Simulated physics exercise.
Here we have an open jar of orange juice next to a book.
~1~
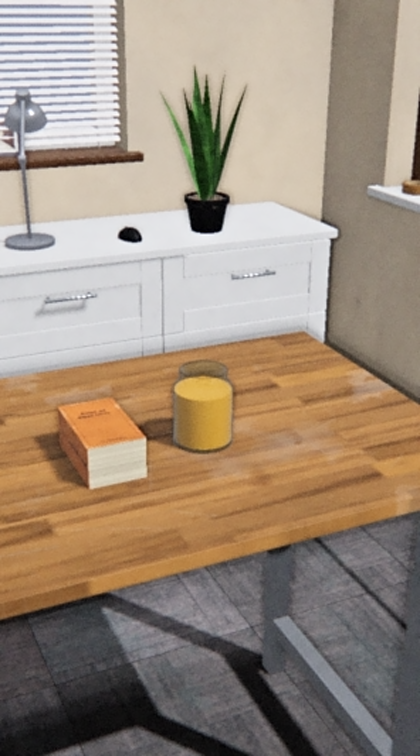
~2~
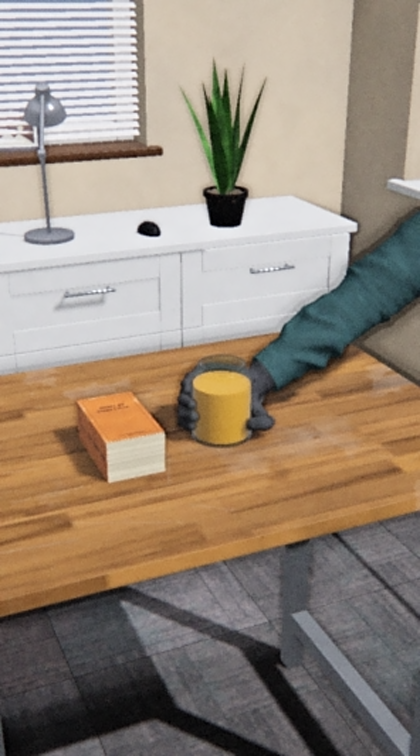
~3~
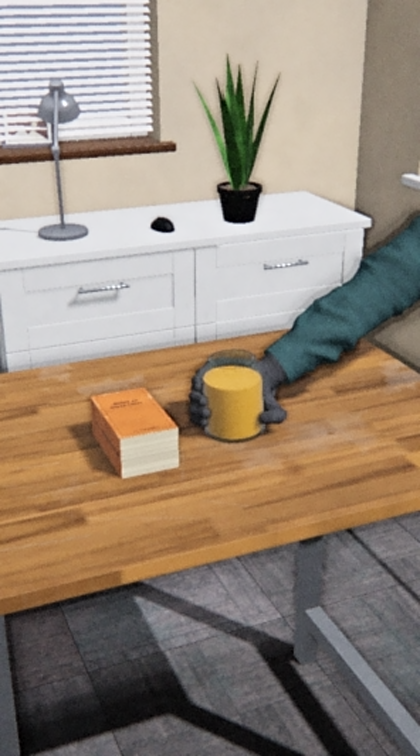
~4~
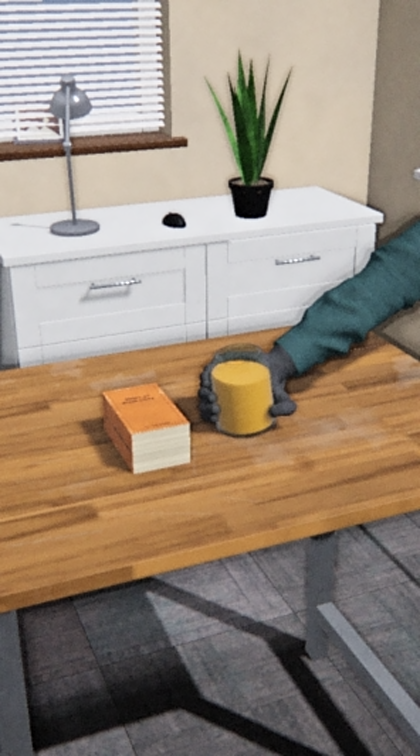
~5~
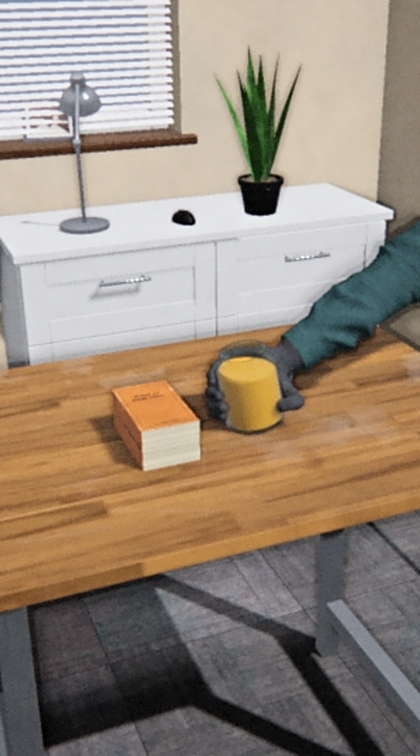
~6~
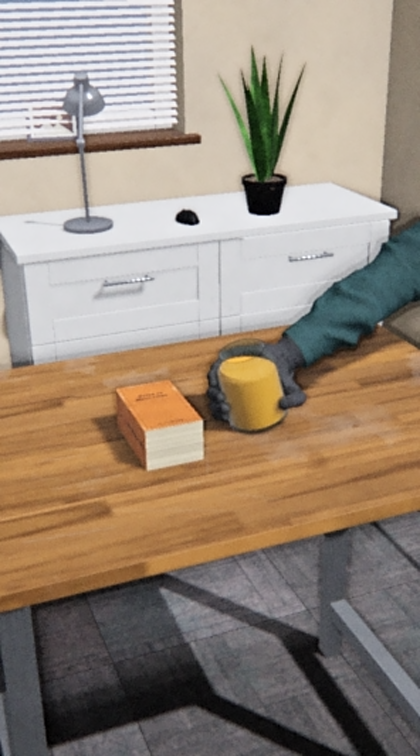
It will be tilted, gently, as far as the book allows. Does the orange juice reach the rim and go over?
The jar slops over.
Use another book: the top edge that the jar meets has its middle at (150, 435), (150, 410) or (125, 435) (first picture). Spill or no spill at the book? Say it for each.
In that order: Slops over, keeps it in, leaks.
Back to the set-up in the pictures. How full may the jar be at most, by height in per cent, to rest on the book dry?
I make it 60 per cent.
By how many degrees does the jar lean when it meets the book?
About 55°.
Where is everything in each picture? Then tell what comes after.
It stands upright; jar (203, 403) about two thirds full, in the first frame.
A hand takes hold; jar about two thirds full, surface at (222, 383); book (119, 435), in the second frame.
Tipping on its foot; jar (233, 392) about two thirds full, in the third frame.
The top moves towards the book; jar about two thirds full, surface at (241, 373); book (145, 426), in the fourth frame.
On the way over; jar (249, 383) about two thirds full, in the fifth frame.
It is leaning; jar about two thirds full, surface at (247, 369); book (158, 423), in the sixth frame.
Shortly, the jar leans by about 30°; none is lost.
Then, the jar leans by about 45°; it has lost some; nearly all of the orange juice is inside.
At the finish, the jar leans by about 55°, against the book; it has lost some; nearly all of the orange juice is inside.
